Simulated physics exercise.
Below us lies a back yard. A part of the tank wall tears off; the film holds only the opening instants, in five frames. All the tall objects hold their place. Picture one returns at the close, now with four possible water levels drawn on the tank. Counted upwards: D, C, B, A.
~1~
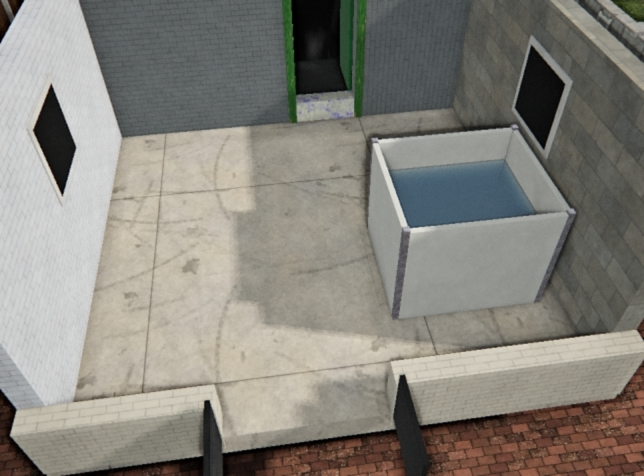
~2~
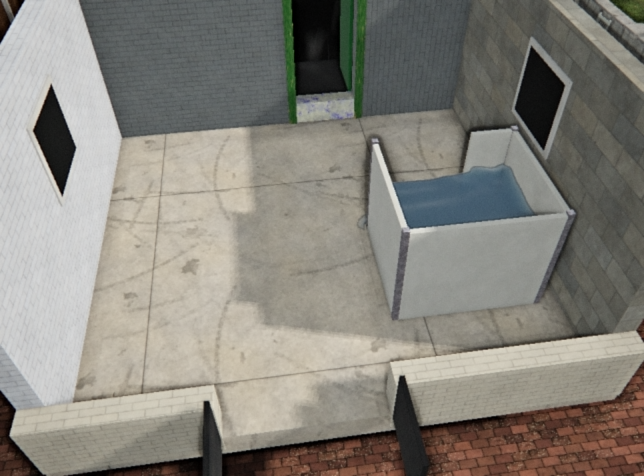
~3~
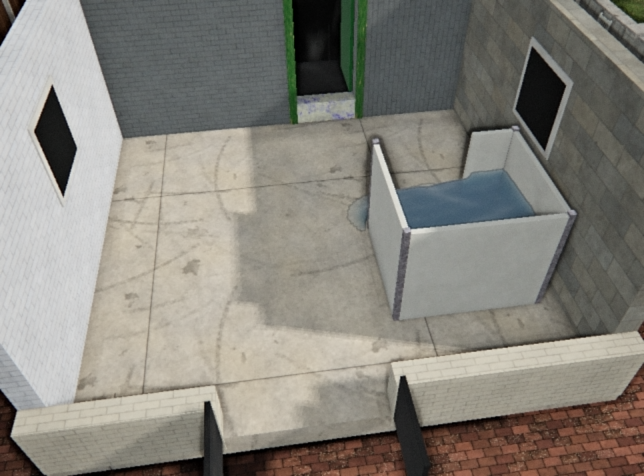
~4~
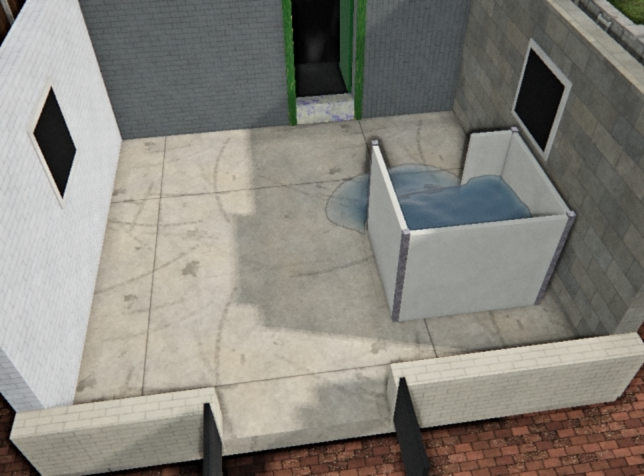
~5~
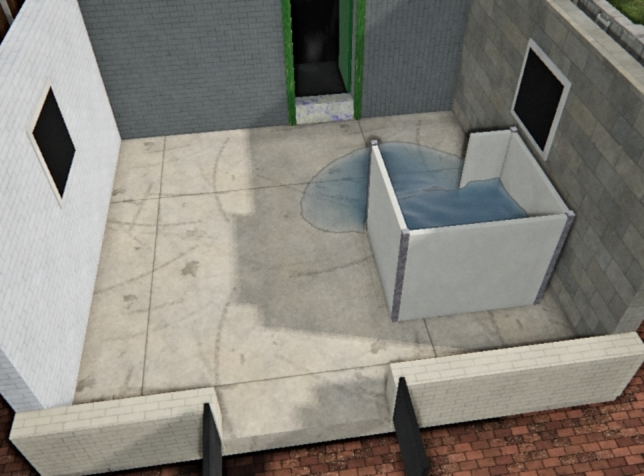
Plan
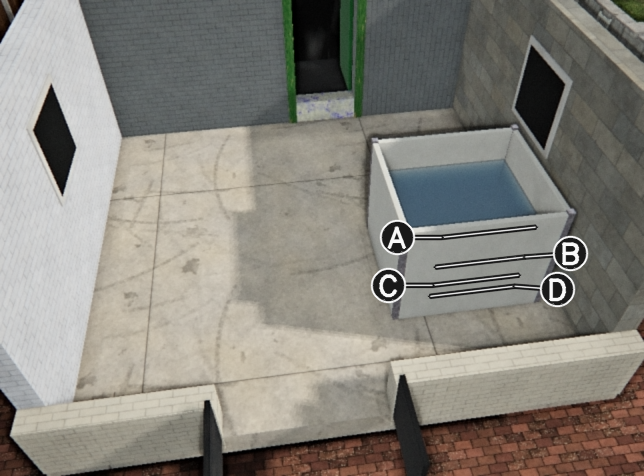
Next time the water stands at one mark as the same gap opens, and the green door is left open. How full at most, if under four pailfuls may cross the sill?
B is the one.
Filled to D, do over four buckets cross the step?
No, that is safe.
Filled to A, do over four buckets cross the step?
Yes.
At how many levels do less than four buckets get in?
Three of the four.
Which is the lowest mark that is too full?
It is A.
On the marked copy, A at (488, 232); B at (480, 262); C at (475, 280); D at (472, 291); from the bottom up D, C, B, A.
For mark A, about 10 bucketfuls get in.
For mark B, a splash gets over, under a bucket.
For mark C, nothing gets over.
For mark D, nothing gets over.
